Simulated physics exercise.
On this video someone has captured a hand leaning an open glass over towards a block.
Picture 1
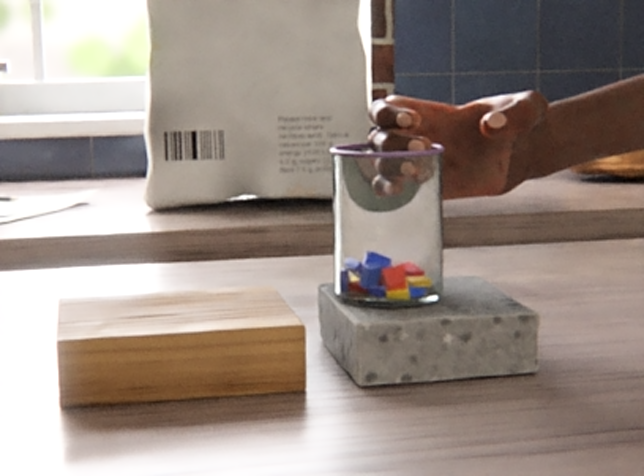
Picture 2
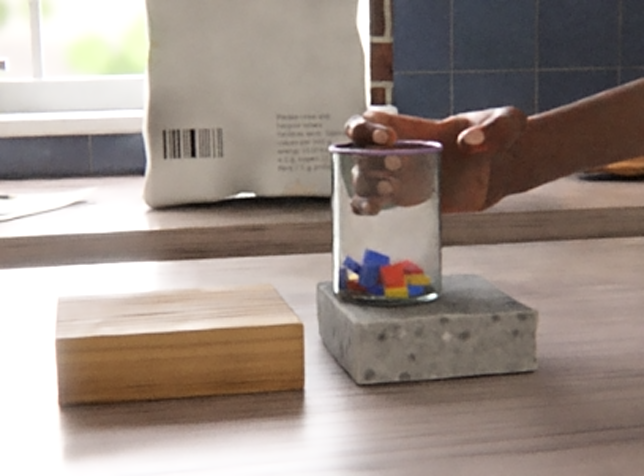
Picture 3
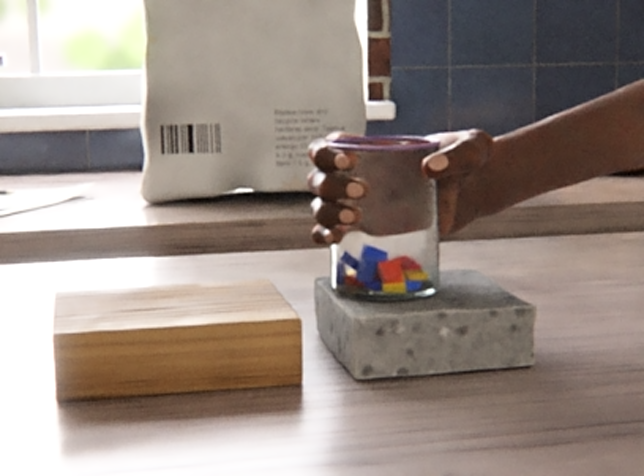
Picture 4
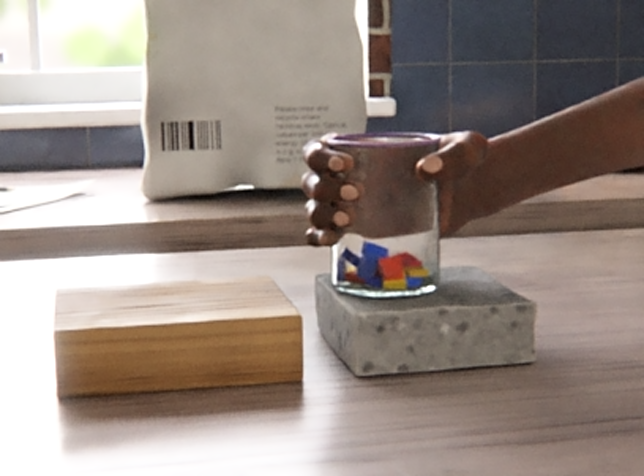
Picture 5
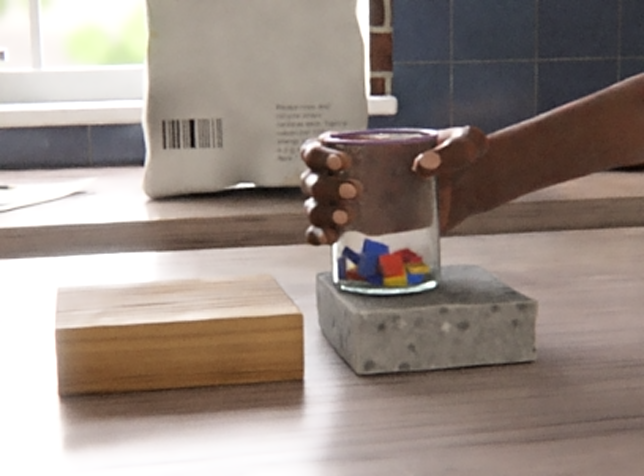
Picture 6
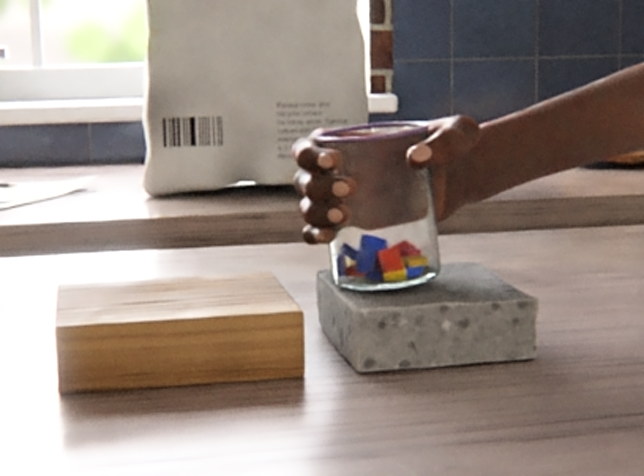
In the video, a hand reaches around a clear glass holding a few colourful pieces on a grey stone block, grips it, and tilts it very slightly left, towards a wooden block on the counter.
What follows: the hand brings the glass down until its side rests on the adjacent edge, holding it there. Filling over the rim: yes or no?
No.
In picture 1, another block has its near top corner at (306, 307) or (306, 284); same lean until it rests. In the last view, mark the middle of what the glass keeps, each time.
(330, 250) and (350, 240), approximately.
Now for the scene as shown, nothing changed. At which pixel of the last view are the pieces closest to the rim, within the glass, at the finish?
In the last picture they end up around pixel (280, 276).
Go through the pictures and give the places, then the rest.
Glass near (388, 222), nearly empty of mosaic tiles; block near (176, 342), its top about level with the glass's foot, in the first frame.
Glass near (387, 220), upright; rim near (333, 150); top of the contents near (393, 277), in the second frame.
Glass near (384, 215), upright; rim near (331, 145); block near (172, 335), in the third frame.
Glass near (385, 212), upright; rim near (332, 142); top of the contents near (392, 269), in the fourth frame.
Glass near (384, 209), upright; rim near (329, 140); block near (174, 330), in the fifth frame.
Glass near (379, 204), leaning 5°; rim near (320, 139); block near (175, 328), its top about level with the glass's foot, in the sixth frame.
Then, 0.53 s on from there, the glass leans 36°; everything is still inside.
Then, 1.11 s on from there, the glass leans 69°; everything is still inside.
Then, 1.78 s on from there, the glass rests on the block at 90°; everything is still inside.
In the end, the glass rests on the block at 90°; everything is still inside.
